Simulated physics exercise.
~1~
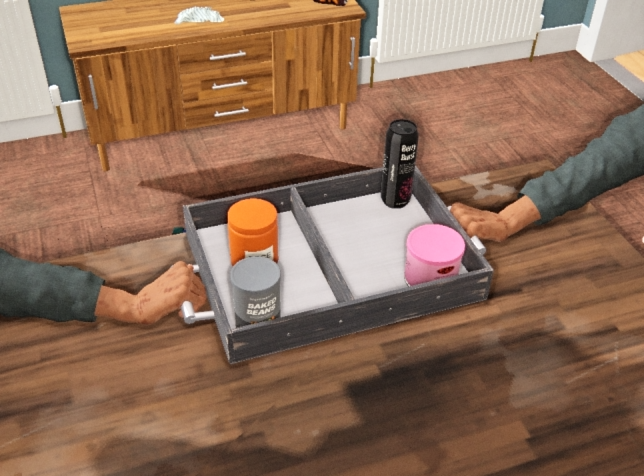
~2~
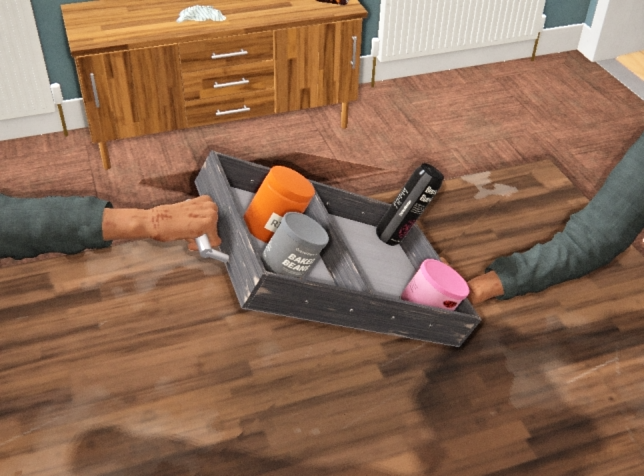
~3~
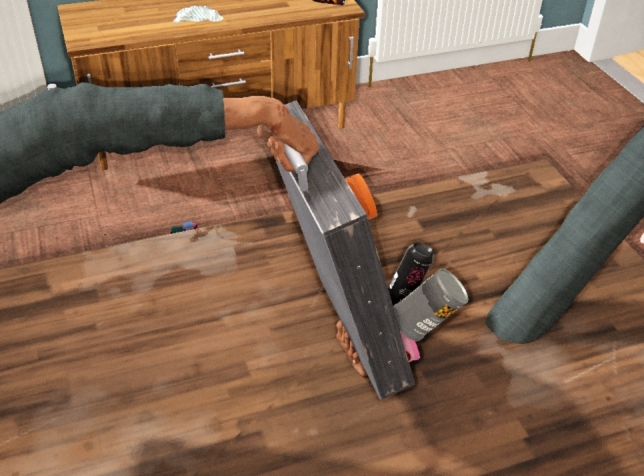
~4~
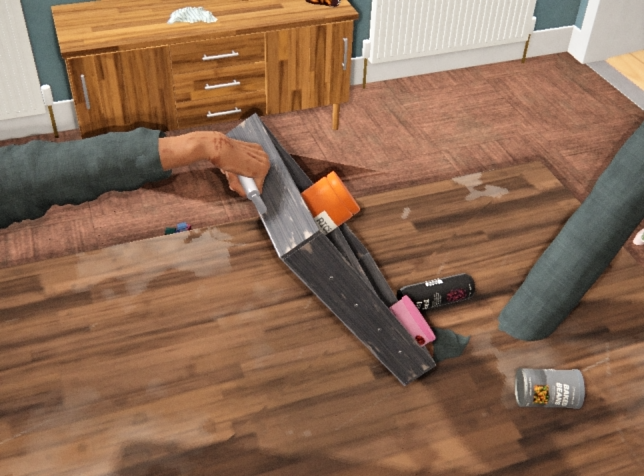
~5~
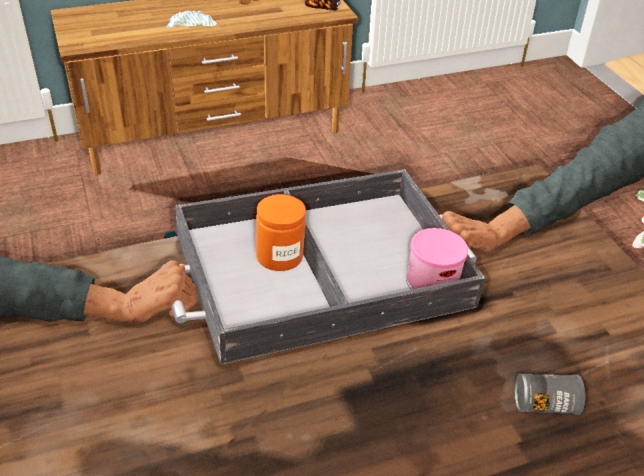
In a room with a wooden sideboard, two hands tip a divided crate steeply down to the right, spilling a grey tin and a black can, then level it with the orange jar shifted beside the divider, the pink tin still at right, and the grey tin lying on the floor.
